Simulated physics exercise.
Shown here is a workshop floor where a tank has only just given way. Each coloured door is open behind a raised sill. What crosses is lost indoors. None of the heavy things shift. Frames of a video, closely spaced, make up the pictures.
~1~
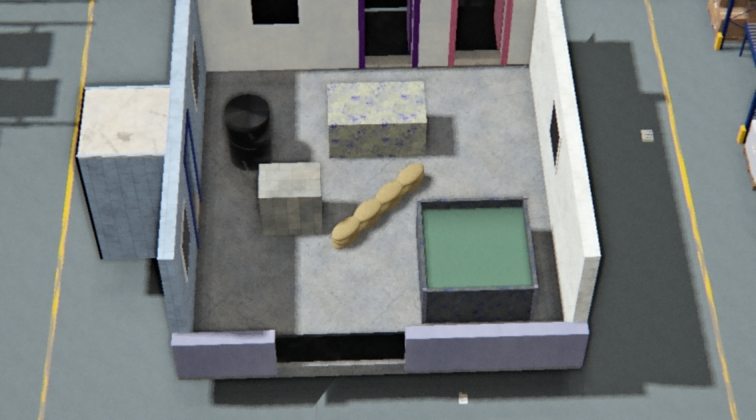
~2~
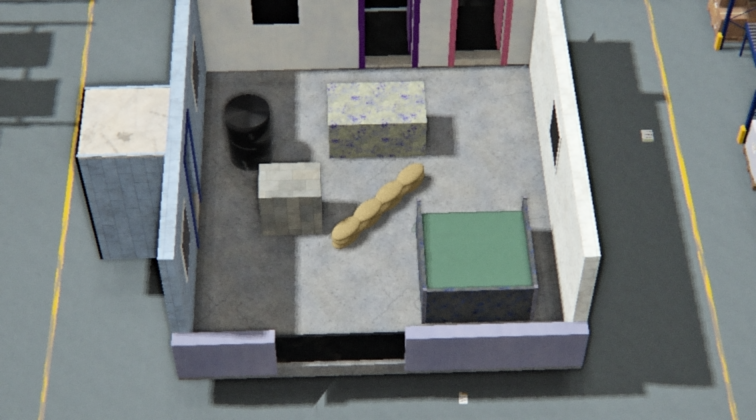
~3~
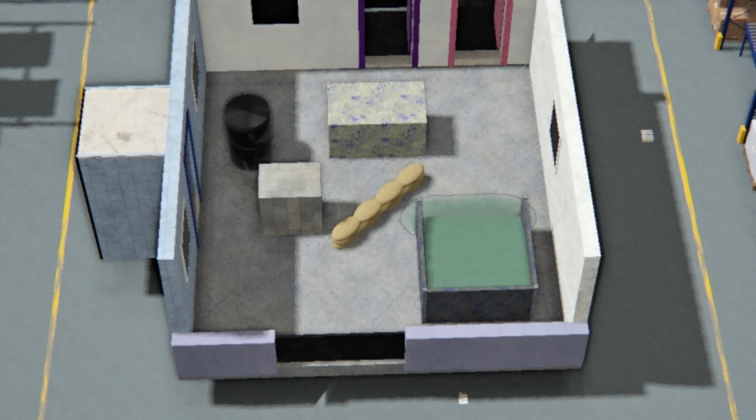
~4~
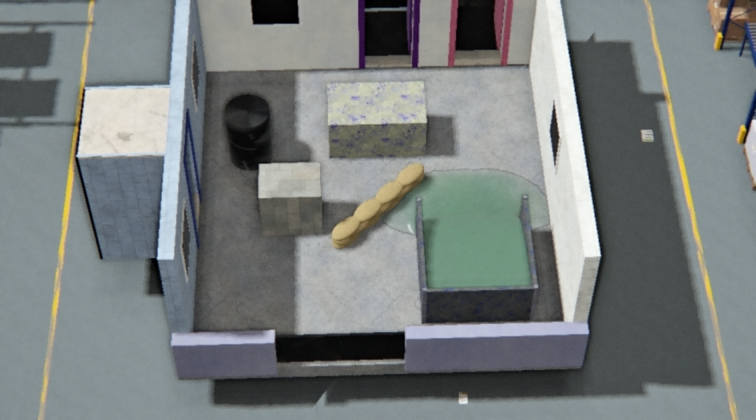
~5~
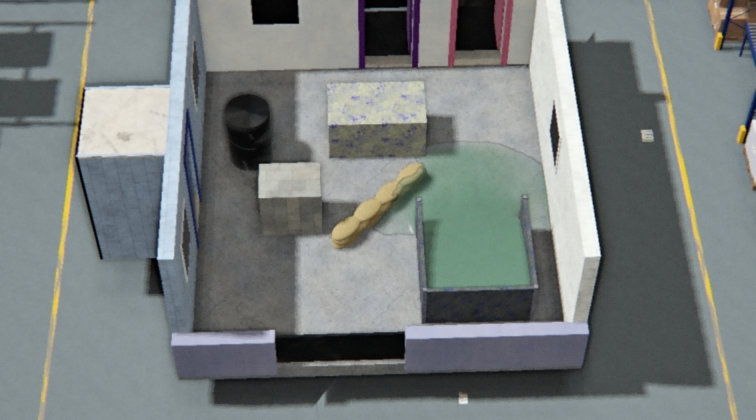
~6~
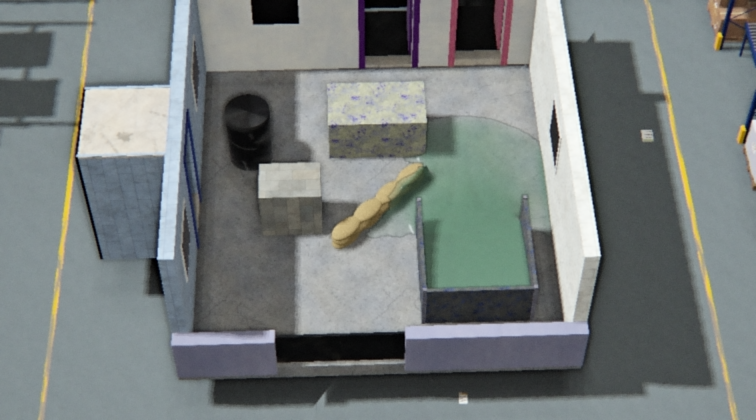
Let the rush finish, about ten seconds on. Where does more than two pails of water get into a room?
In the end the blue door is going to be at or under the line; the pink door is going to be over the line; the purple door is going to be over the line.
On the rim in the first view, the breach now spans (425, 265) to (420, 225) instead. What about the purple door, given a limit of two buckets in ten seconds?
The purple door falls short.
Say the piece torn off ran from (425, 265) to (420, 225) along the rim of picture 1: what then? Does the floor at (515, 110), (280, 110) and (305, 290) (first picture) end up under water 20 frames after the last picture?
First unwetted, second unwetted, third soaked.
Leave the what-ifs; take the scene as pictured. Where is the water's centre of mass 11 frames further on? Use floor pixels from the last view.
Centre point: Around (469, 178).
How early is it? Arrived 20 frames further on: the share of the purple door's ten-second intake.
Roughly 60 per cent.
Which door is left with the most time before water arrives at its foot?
The blue one.
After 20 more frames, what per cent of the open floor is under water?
The answer is around 65 per cent.
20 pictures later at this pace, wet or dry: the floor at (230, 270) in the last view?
That spot will be spared.
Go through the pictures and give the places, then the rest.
The first picture shows still water in the open tank at (476, 246).
In the second picture, water pours out on the open tank's far side and has run to a hidden place.
In the third picture, the front is at (528, 210), out from the gap on the open tank's far side.
In the fourth picture, water pours out on the open tank's far side and has run to (532, 188).
In the fifth picture, the front is at (491, 146), out from the gap on the open tank's far side.
In the sixth picture, the front is at (443, 120), out from the gap on the open tank's far side.
A moment on, water covers 35 % of the floor; the blue door not reached, the pink door over two buckets in, the purple door wet at the sill, nothing in.
Next, water covers 45 % of the floor; the blue door not reached, the pink door far over two buckets in, the purple door under two buckets in.
Then, water covers 65 % of the floor; the blue door not reached, the pink door far over two buckets in, the purple door over two buckets in.
Later, water covers 85 % of the floor; the blue door wet at the sill, nothing in, the pink door far over two buckets in, the purple door over two buckets in.
In the end, water covers 95 % of the floor; the blue door wet at the sill, nothing in, the pink door far over two buckets in, the purple door over two buckets in.
